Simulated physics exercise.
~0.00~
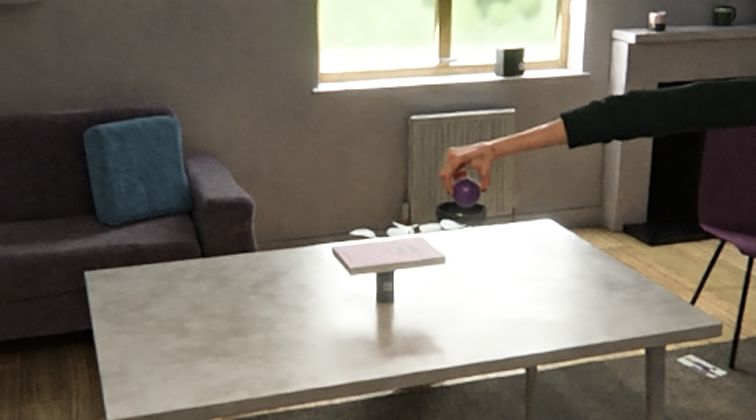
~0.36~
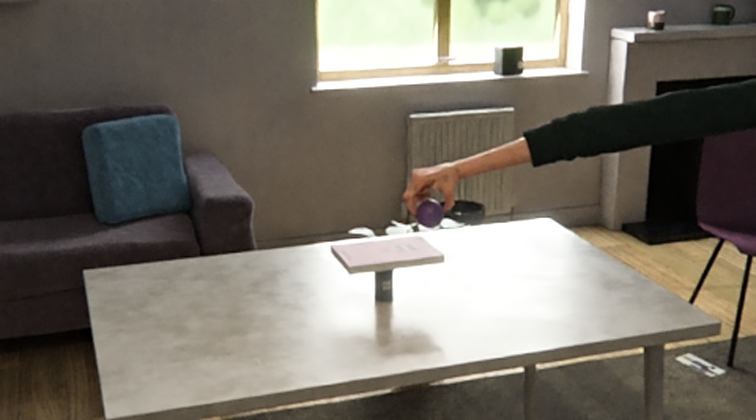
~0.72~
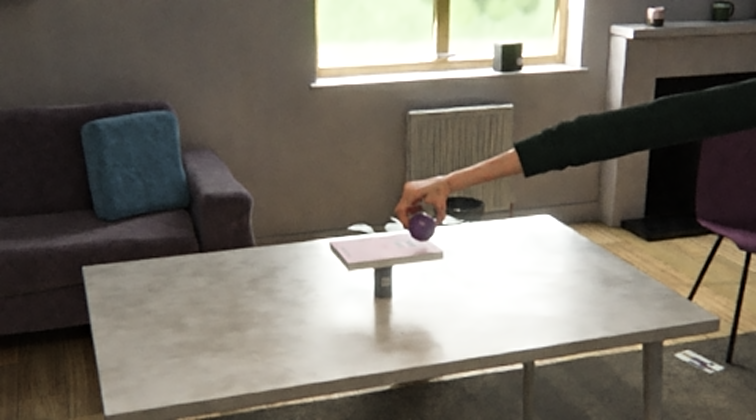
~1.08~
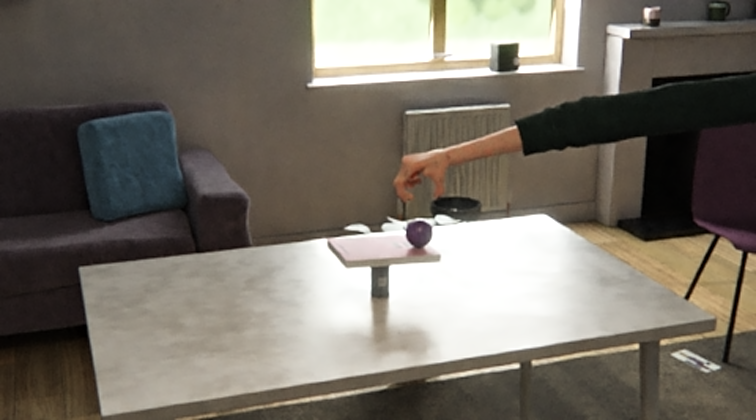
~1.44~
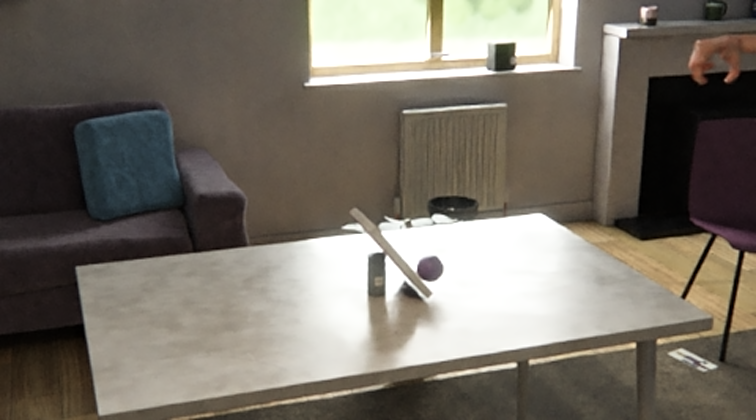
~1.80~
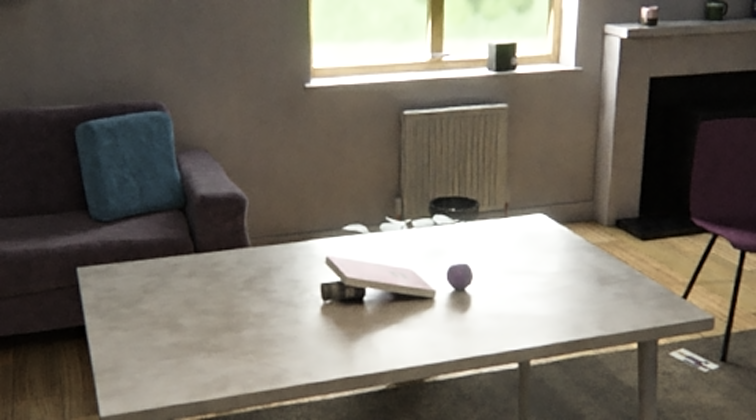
An arm in a dark green sleeve reaches in from the right over a pale table in a living room, seen from slightly above, with a purple sofa and blue cushion at left and a bright window behind. On the table, a pink book lies flat across a small upright grey shaker. The hand lowers a purple onion onto the book's right end, lets go and draws back. The book tips steeply down to the right and the onion drops off. The shaker topples onto its side, leaving the book leaning on it and the onion on the table to the right.
